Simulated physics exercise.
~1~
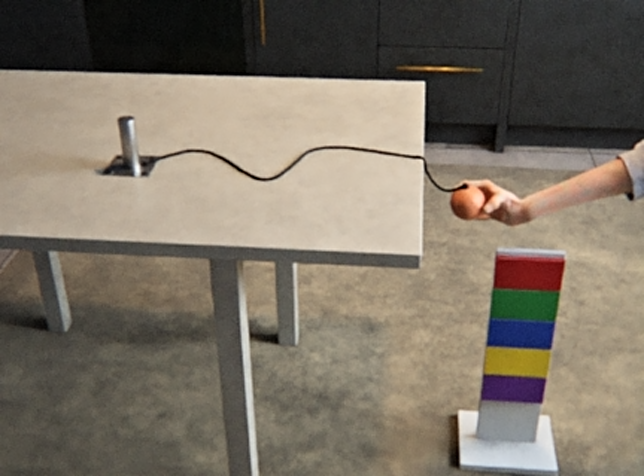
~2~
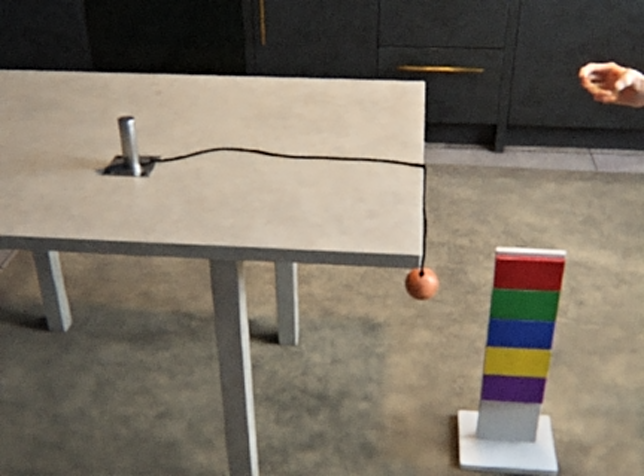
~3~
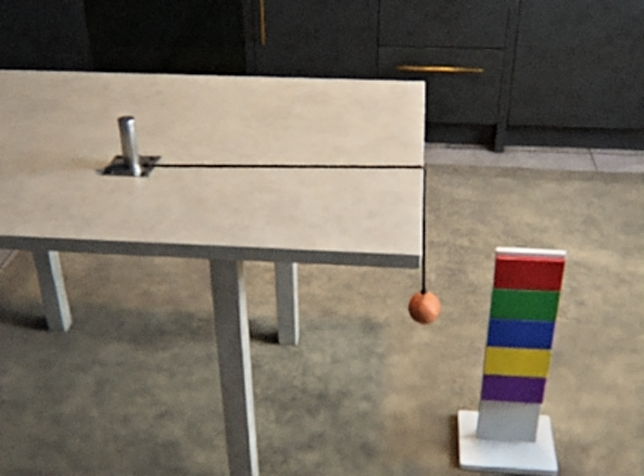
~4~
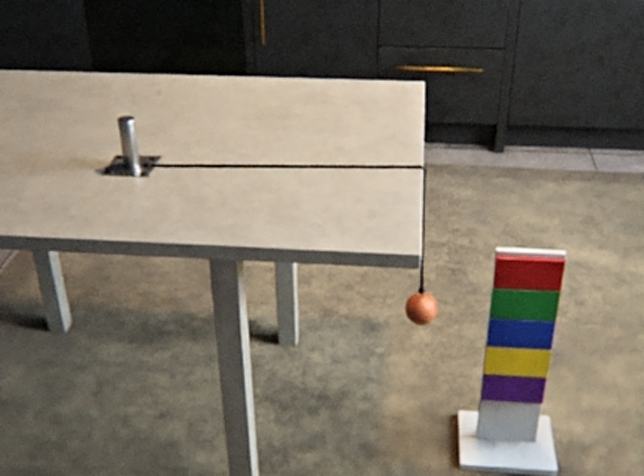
A hand reaches in from the right, holding an orange ball on a dark cord just past the edge of a pale table, seen from slightly above in a room with dark cabinets. The cord runs in loose waves from a metal post on a plate, and a stand with red, green, blue, yellow and purple bands is on the floor to the right. The hand lets go and draws back as the ball drops down and left below the edge. The cord pulls straight across the tabletop, and the ball sinks a little further. It ends hanging almost still, level with the green band.
